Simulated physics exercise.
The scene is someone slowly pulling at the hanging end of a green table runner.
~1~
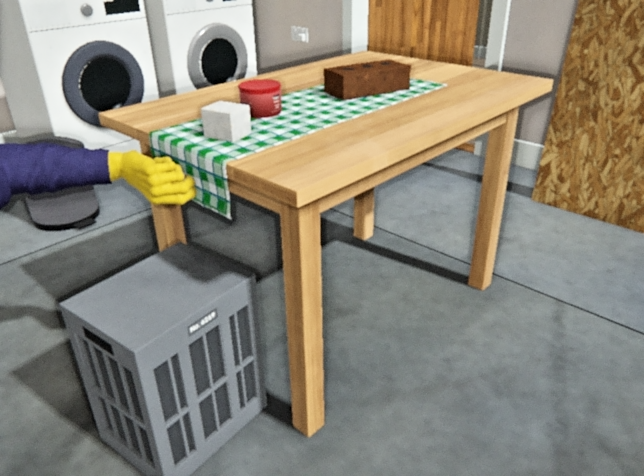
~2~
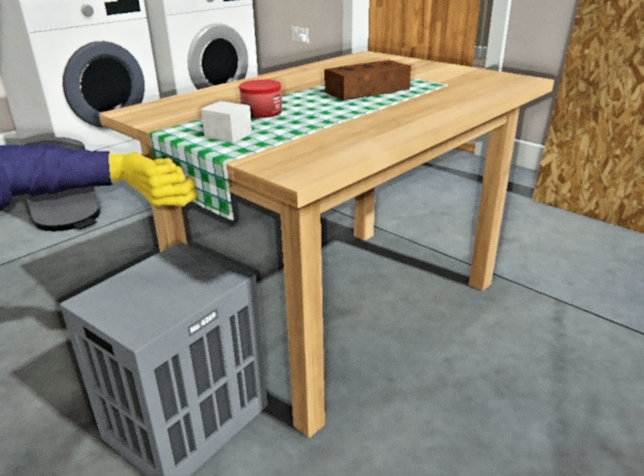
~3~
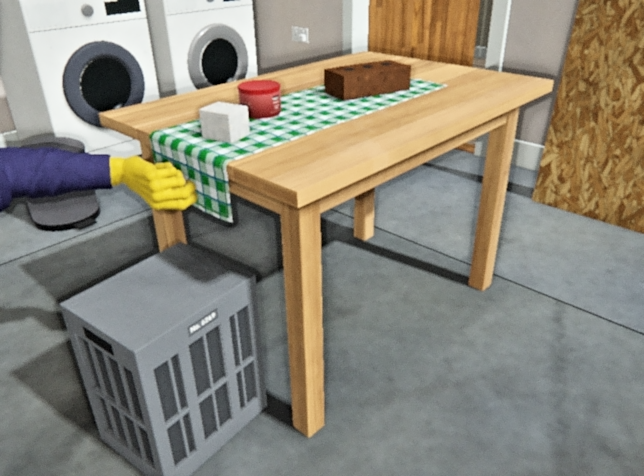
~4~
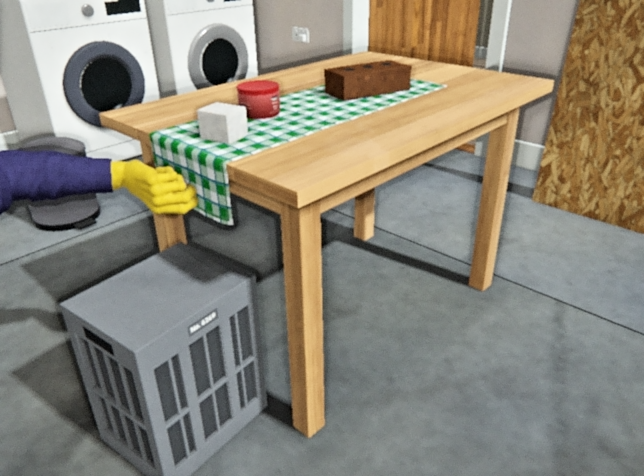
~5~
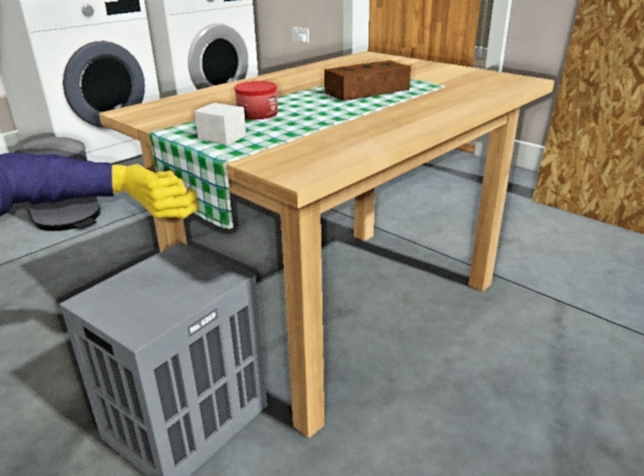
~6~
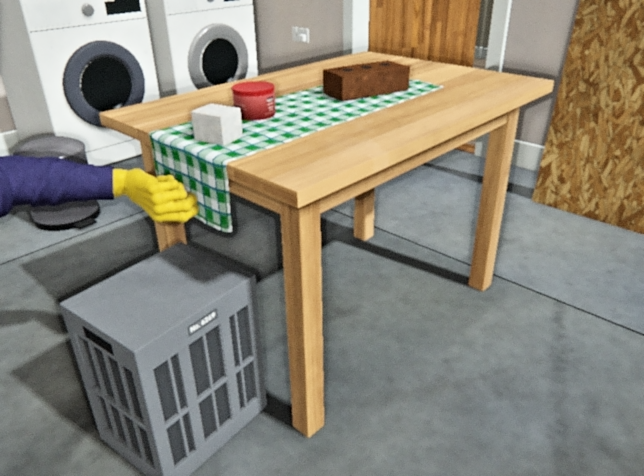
At the start, a yellow-gloved hand grips the hanging end of a green checked runner on a wooden table, with a white block, red tub and brown brick on top. The hand slowly pulls the cloth slightly downward, and the block and tub shift a little left with it.
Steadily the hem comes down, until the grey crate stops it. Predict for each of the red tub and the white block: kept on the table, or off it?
Prediction: The red tub kept on, the white block off.
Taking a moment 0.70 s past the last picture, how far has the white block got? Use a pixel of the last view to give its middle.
Near pixel (156, 266).
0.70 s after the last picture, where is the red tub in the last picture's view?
Approximate spot: (212, 112).
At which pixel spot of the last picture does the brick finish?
It ends up near (329, 91).
Then, 0.36 s after the last picture, hem going down; tub carried along near (233, 106); block tipping at the edge near (186, 126).
Then, 0.70 s after the last picture, hem on the crate; tub carried along near (212, 112); block over the edge.
At rest, hem on the crate; tub carried along near (204, 114); block over the edge. The red tub keeps clear of the edge and the white block falls off.
